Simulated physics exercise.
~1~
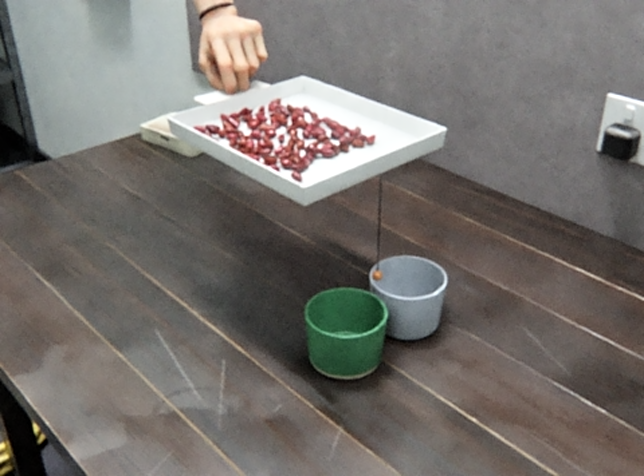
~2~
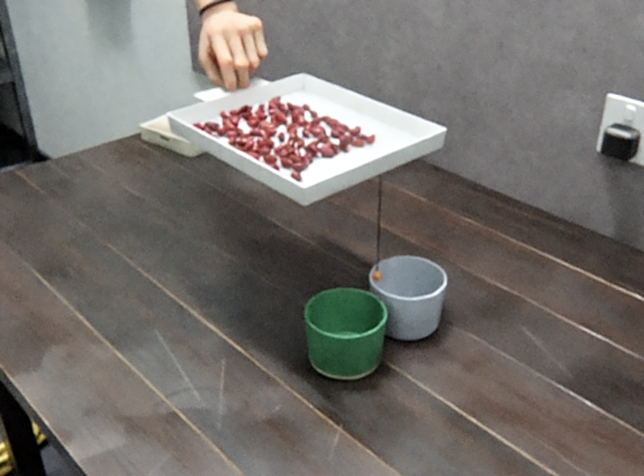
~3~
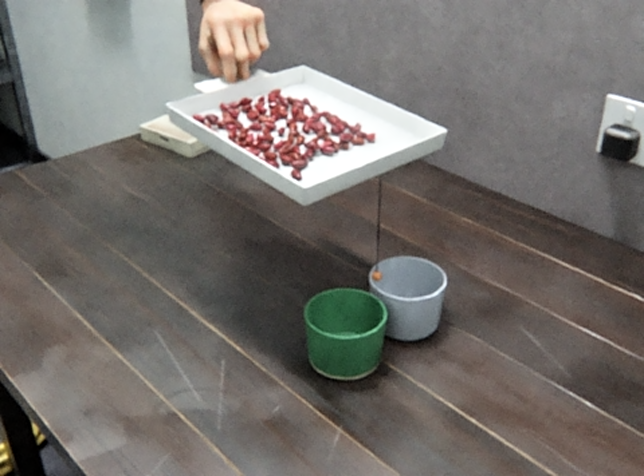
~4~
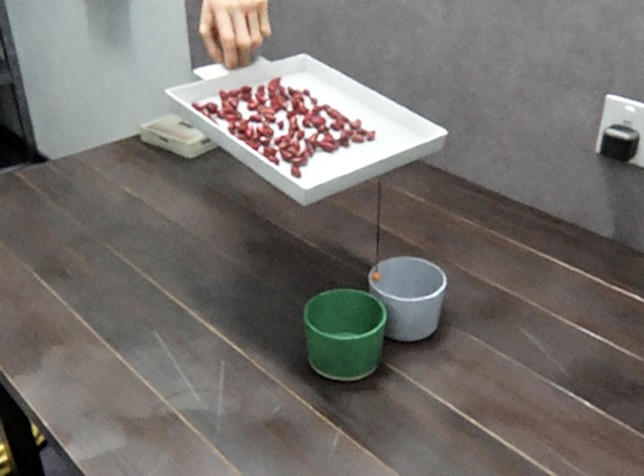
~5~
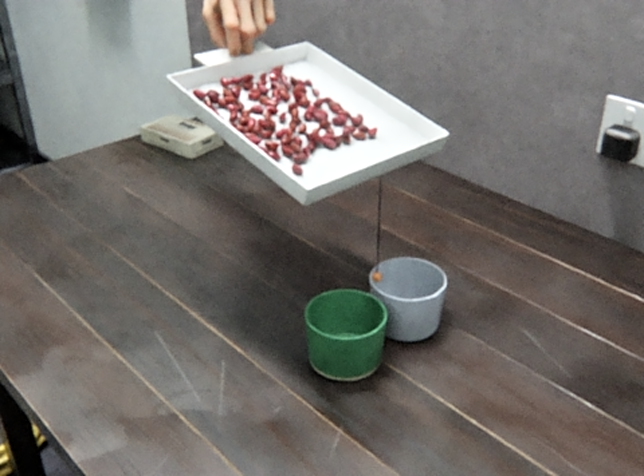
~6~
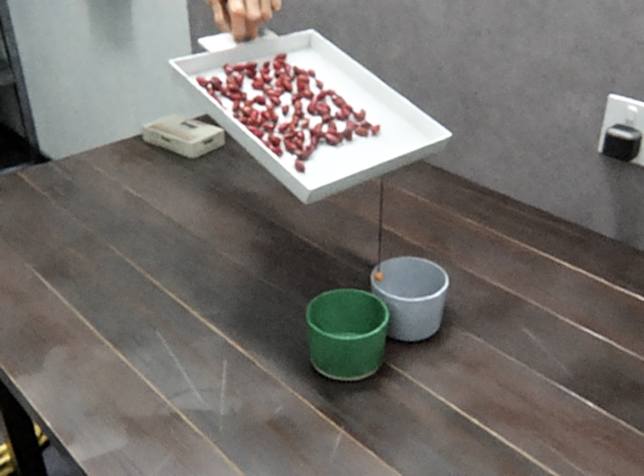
The footage shows a hand gradually raising the back of a white rimmed tray of red kidney beans, tilting it towards a green dish and a grey dish on a dark table, while a bead hangs on a thread below.
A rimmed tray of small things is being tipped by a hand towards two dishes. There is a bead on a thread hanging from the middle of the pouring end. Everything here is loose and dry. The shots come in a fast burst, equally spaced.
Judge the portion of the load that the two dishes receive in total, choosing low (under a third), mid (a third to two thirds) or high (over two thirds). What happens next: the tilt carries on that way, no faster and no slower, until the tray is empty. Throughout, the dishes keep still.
Low, under a third.
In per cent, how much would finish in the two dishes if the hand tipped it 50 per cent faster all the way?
Something like 10 in a hundred.
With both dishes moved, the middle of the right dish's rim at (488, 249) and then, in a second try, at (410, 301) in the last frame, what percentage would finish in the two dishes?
Roughly 30 % and 40 %.
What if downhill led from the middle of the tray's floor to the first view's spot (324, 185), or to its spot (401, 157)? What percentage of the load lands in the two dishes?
About 60 and 40 percent.
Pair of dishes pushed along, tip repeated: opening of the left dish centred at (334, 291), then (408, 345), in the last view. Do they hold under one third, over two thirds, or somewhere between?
The two tries give, in order: Under a third; in the middle band.
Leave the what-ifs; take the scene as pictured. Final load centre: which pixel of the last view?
I'd place the middle at about (447, 357).
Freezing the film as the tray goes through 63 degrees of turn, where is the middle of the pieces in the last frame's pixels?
The load is centred about (372, 142).
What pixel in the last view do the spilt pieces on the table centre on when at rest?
Middle in the last view: Roughly (450, 362).
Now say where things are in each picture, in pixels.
Corners of the pouring end at (304, 185) and (443, 129), level; middle of the load at (281, 138), kidney beans; left dish at (374, 349); right dish at (435, 311); bead on its thread at (377, 275), in the first frame.
Corners of the pouring end at (304, 185) and (443, 129), level; middle of the load at (281, 137), in the second frame.
Corners of the pouring end at (305, 186) and (444, 130), tipped barely, level across its low end; middle of the load at (281, 132), in the third frame.
Corners of the pouring end at (306, 186) and (444, 132), tipped a little, level across its low end; middle of the load at (281, 125), in the fourth frame.
Corners of the pouring end at (308, 187) and (446, 133), tipped a little, level across its low end; middle of the load at (283, 117), in the fifth frame.
Corners of the pouring end at (310, 187) and (449, 134), tipped clearly, level across its low end; middle of the load at (286, 110); left dish at (375, 350); right dish at (437, 312), in the sixth frame.
Soon after the last picture, tray tipped steeply; nearly all on the tray; a stray few in the air.
A little later, tray tipped past a quarter turn; most on the tray; a stray few in the left dish; a small part outside both; a small part in the air.
Later still, tray tipped past a quarter turn; a stray few in the left dish; a small part in the right dish; most outside both.
At rest, tray tipped past a quarter turn; a stray few in the left dish; a small part in the right dish; most outside both.
